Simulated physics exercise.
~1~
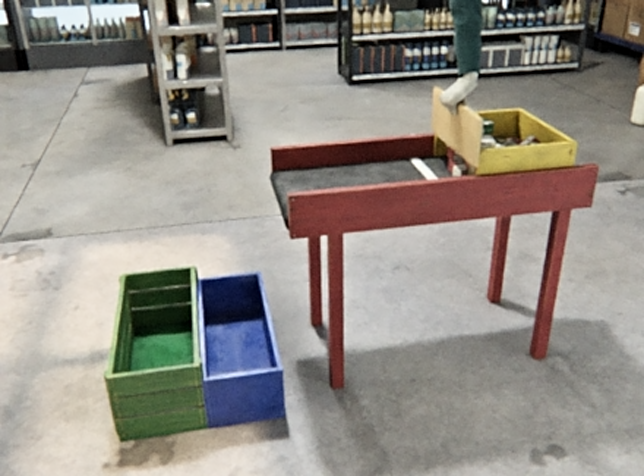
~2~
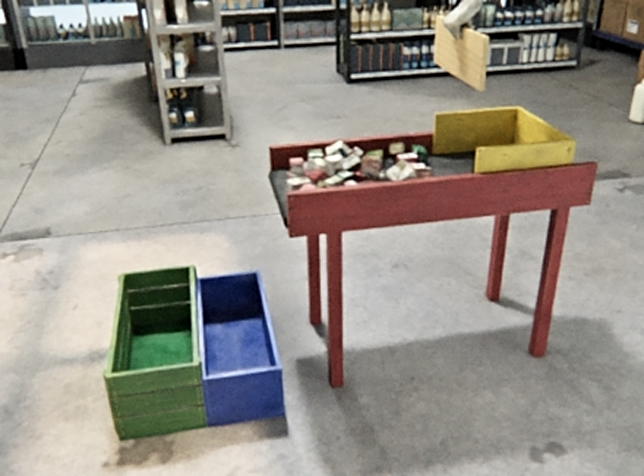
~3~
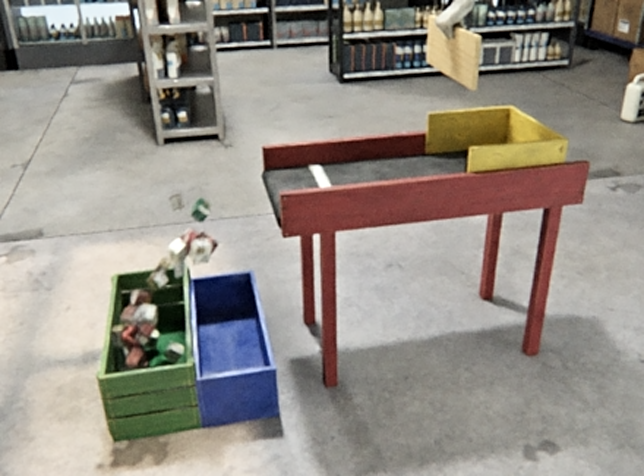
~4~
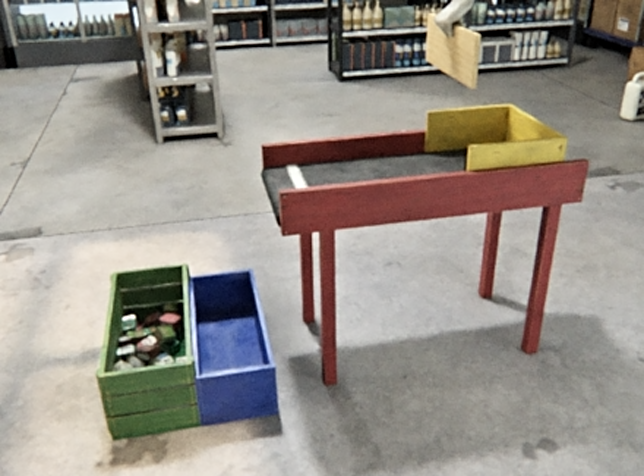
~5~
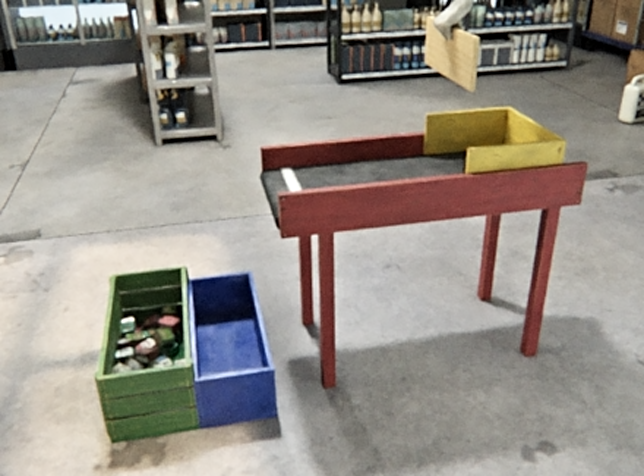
The video shows a wooden gate lifting from a yellow pen on a raised red-sided belt, letting small cartons ride left along it in a loose heap. They fly off the end past the nearer blue tote and tumble into the green one, where they settle, leaving the blue tote empty.
